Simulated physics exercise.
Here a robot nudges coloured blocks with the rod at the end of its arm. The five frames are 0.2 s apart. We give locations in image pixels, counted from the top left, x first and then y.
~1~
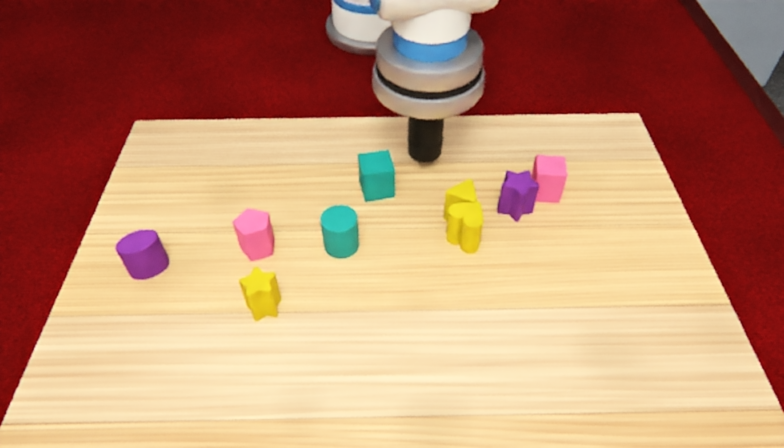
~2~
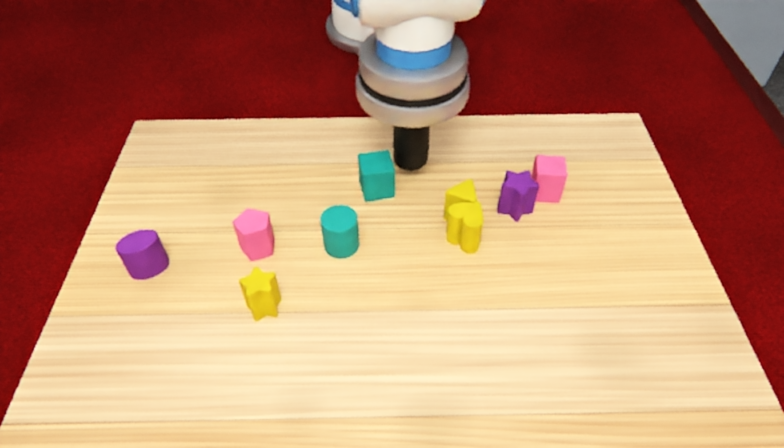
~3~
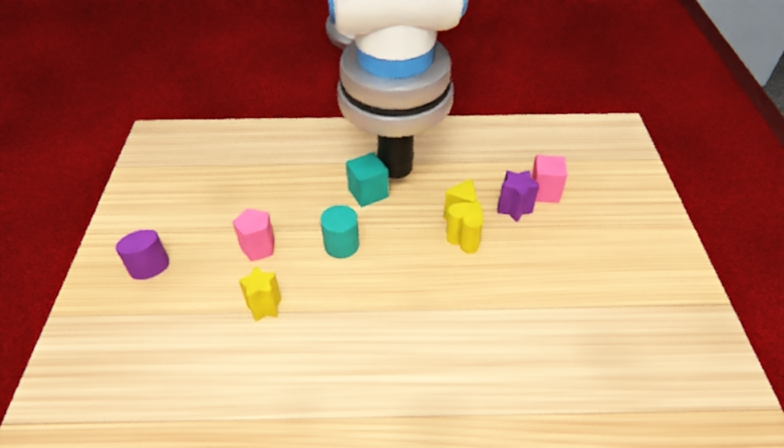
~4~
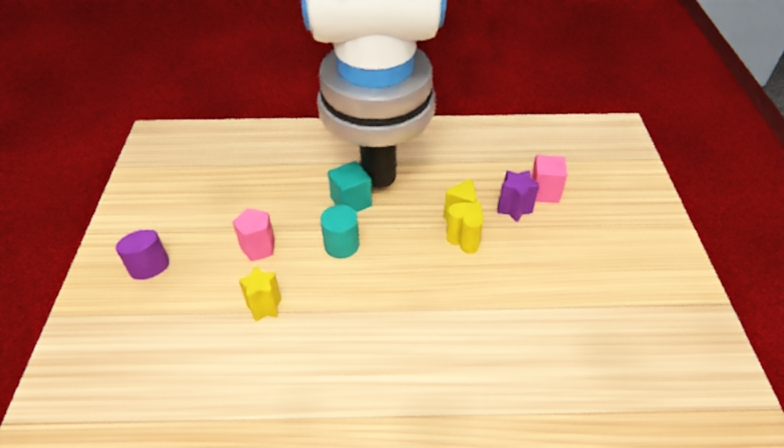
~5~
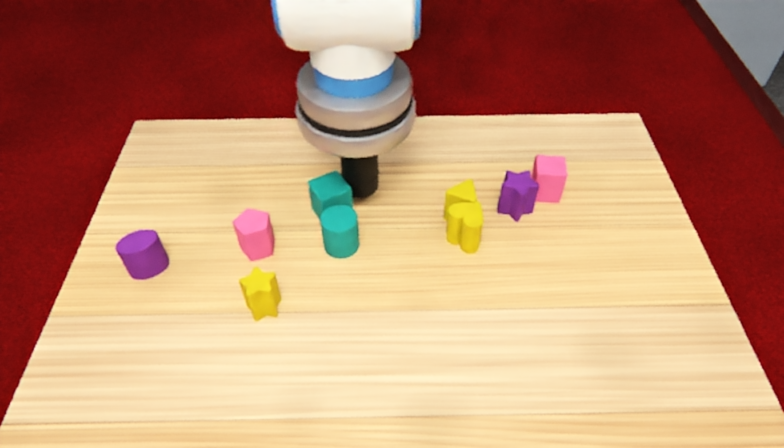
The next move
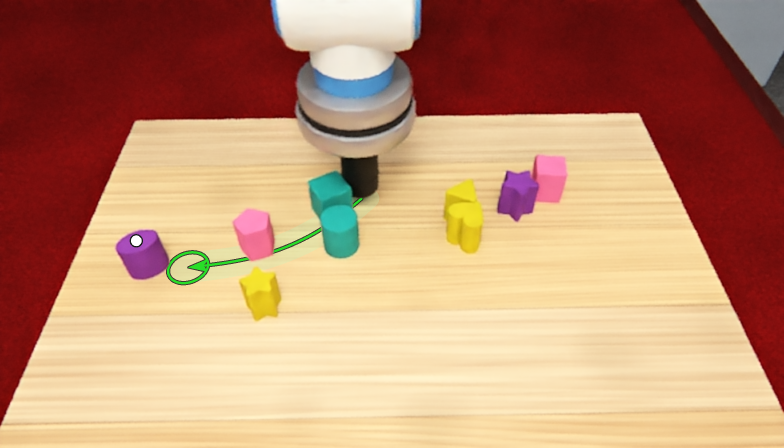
On a light wooden table with scattered coloured blocks, a robot arm's black rod moves left and slightly toward the viewer, pushing the turquoise cube a short way left until it sits just behind the turquoise cylinder.
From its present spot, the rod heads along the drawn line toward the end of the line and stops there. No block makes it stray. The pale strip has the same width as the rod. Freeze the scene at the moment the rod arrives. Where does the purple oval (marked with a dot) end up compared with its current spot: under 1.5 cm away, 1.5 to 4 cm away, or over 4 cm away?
The block shifts between 1.5 and 4 cm.
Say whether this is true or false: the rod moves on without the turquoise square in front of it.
False.
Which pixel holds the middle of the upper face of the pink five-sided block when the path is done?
About (102, 273).
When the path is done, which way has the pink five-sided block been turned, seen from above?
Its spin: Anticlockwise.
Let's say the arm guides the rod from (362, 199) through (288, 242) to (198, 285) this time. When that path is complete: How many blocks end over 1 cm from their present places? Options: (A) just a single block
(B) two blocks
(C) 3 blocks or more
That would be B.
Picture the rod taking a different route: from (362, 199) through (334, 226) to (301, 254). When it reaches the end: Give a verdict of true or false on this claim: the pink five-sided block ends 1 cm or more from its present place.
That statement is accurate.
The drawn path runs from (362, 199) over (316, 232) and (256, 257) to (188, 267); the dot is on the purple oval.
What follows on the original path. One third of the way, rod (314, 220); pink five-sided block (241, 224); turquoise square (275, 213), turned 20° clockwise; turquoise cylinder (335, 226).
Two thirds of the way, rod (252, 245); pink five-sided block (172, 244); turquoise square (208, 236), turned 25° clockwise; turquoise cylinder (335, 226).
At the end, rod (183, 256); purple oval (117, 236); pink five-sided block (102, 273), turned 30° anticlockwise; turquoise square (137, 254); turquoise cylinder (335, 226).
